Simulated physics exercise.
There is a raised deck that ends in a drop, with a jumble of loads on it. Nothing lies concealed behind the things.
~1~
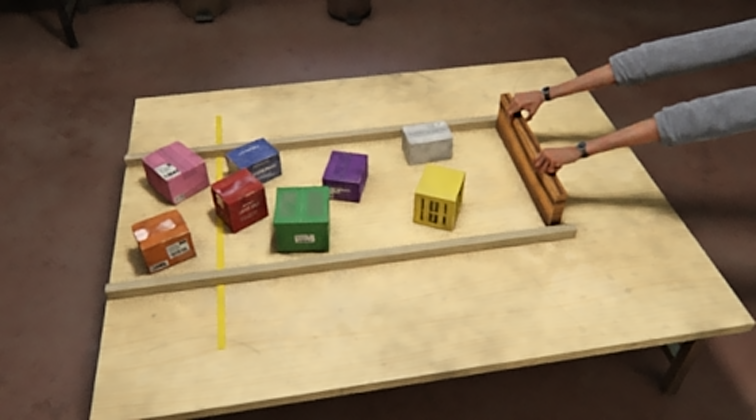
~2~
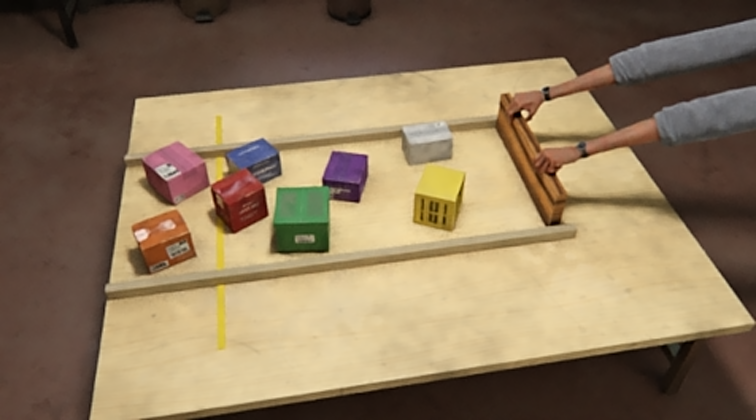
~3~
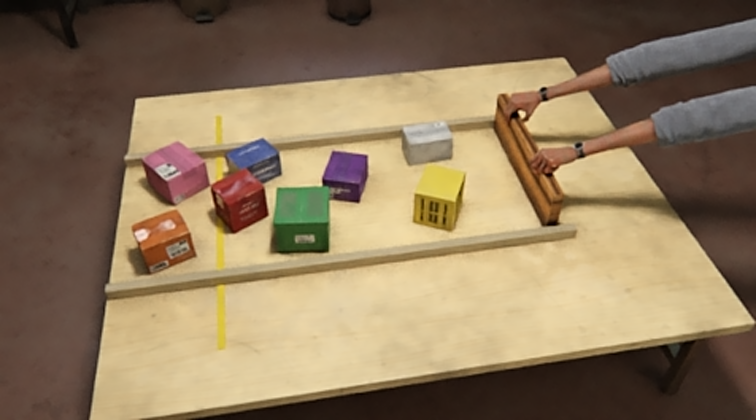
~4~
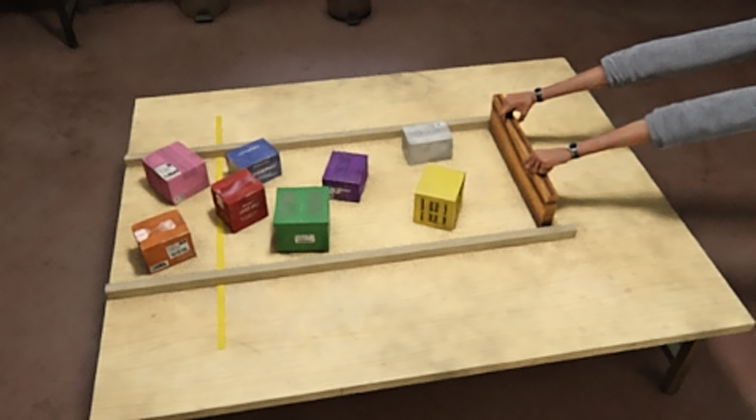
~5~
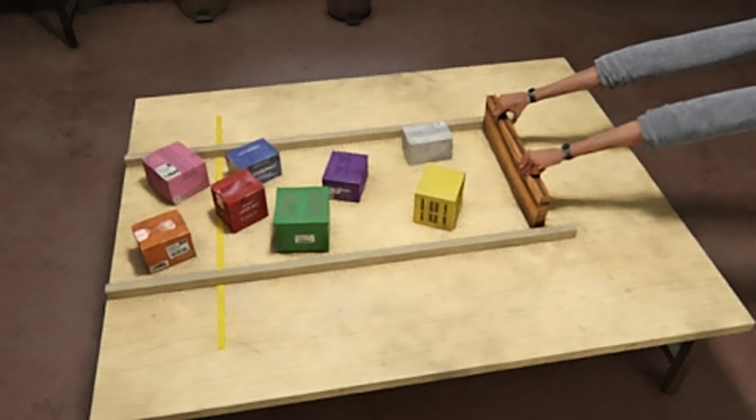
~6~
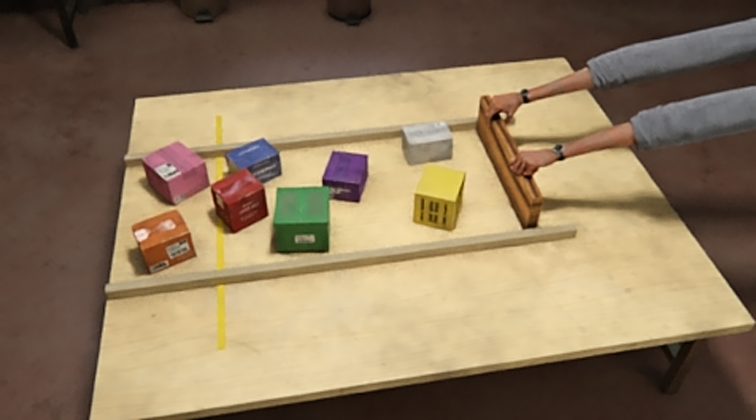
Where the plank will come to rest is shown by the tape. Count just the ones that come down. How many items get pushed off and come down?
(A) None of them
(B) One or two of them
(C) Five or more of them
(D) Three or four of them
Answer: B.
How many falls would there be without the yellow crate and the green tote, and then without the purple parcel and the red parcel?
In order, the numbers are 1 and 2.
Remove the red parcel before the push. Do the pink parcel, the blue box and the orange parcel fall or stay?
I'd say the pink parcel heads down, the blue box stays up there and the orange parcel heads down.
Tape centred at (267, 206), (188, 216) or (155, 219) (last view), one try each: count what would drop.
Going through them in order, you'd see 0, 3 and 5.
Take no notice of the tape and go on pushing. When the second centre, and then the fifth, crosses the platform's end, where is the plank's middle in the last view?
Roughly (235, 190) and then roughly (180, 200).
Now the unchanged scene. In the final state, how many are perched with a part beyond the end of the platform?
In total, 0 of them.
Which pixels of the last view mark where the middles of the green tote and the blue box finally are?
The green tote comes to rest at (146, 246), and the blue box comes to rest at (148, 170).
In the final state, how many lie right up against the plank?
Counting them up gives 3.
A little later, none off yet; orange parcel at rest near (164, 241); pink parcel at rest near (176, 172); red parcel at rest near (240, 201).
When it is over, the number that fall off is one or two; down, pink parcel and orange parcel.
